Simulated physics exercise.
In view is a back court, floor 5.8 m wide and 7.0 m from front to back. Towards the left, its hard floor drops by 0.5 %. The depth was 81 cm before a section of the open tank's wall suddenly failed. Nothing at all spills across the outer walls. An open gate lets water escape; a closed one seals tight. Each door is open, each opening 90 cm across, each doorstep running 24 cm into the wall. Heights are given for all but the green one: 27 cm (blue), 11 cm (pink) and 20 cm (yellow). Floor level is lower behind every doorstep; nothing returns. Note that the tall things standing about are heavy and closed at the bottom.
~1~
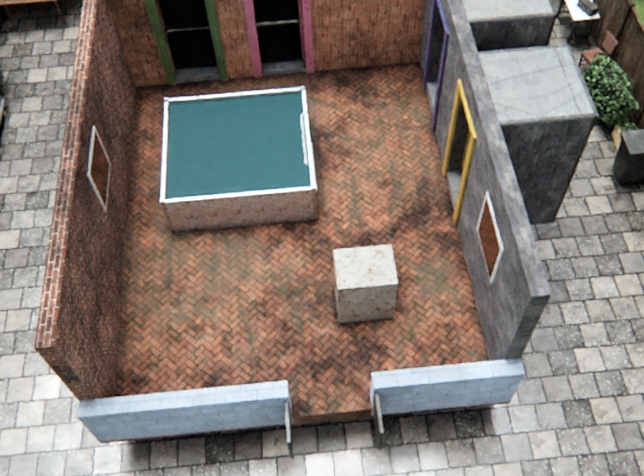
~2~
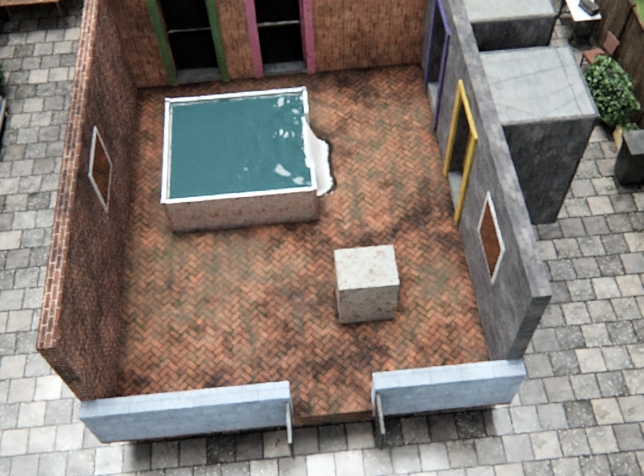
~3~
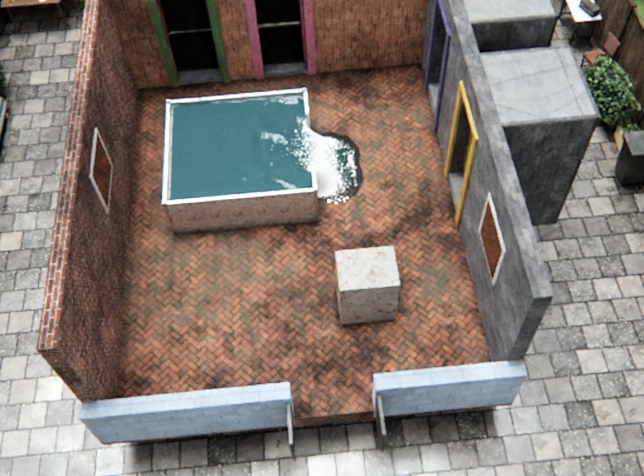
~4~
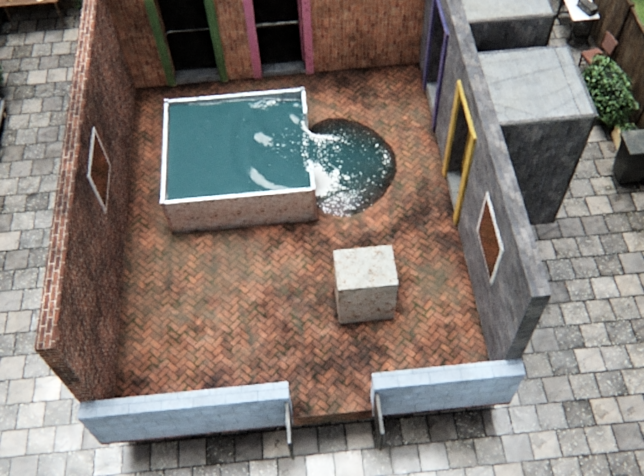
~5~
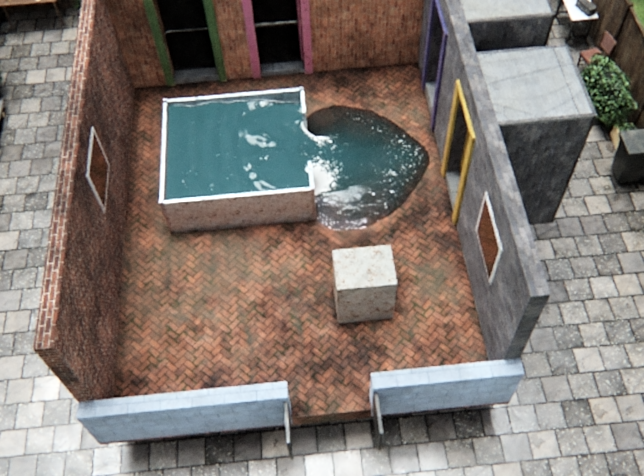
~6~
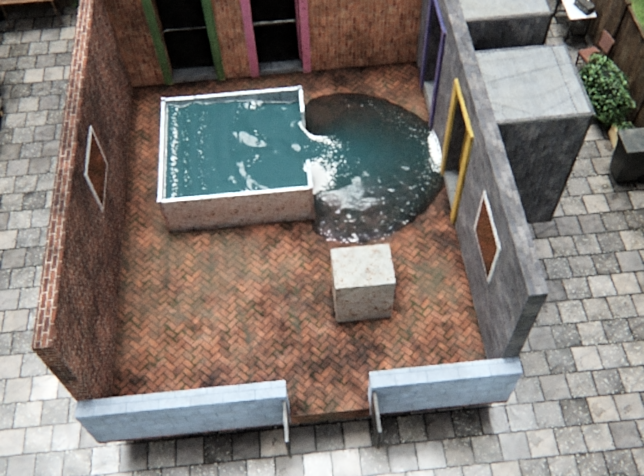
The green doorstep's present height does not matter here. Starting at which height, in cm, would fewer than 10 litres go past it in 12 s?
Starting at roughly 16 cm.
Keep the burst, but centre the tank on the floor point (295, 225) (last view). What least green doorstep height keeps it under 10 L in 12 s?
A height near 11.5 cm.
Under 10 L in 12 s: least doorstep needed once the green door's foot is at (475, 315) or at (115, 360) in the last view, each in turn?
Around 16 and 13.5 cm respectively.
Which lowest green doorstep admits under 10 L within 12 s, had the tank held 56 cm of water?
Some 11.0 cm.
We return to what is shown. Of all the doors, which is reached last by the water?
Final door: Green.
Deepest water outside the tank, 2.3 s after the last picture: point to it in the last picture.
Check close to (416, 66).
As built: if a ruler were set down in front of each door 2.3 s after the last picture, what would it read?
Depths in cm - blue: 27, green: 0, pink: 7, yellow: 30.
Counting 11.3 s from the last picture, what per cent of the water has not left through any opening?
Around 90 per cent of the water.
Then, 0.7 s after the last picture water covers 25 % of the floor, deepest (50 cm) near (312, 166); it has not reached the green door.
Then, 2.3 s after the last picture water covers 45 % of the floor, deepest (40 cm) near (416, 66); it has not reached the green door.
Then, 11.3 s after the last picture water covers 100 % of the floor, deepest (14 cm) near (183, 412); 14 cm at the green door, 21 litres in over its 15 cm doorstep.
At the green door as built, the water peaked near 20 cm, 5.9 s after the last picture.
Run again over the same 12 s with other heights there, 49 litres in over 13 cm, 0 litres over 20.5 cm. The limit of 10 litres is kept from about 16 cm up.
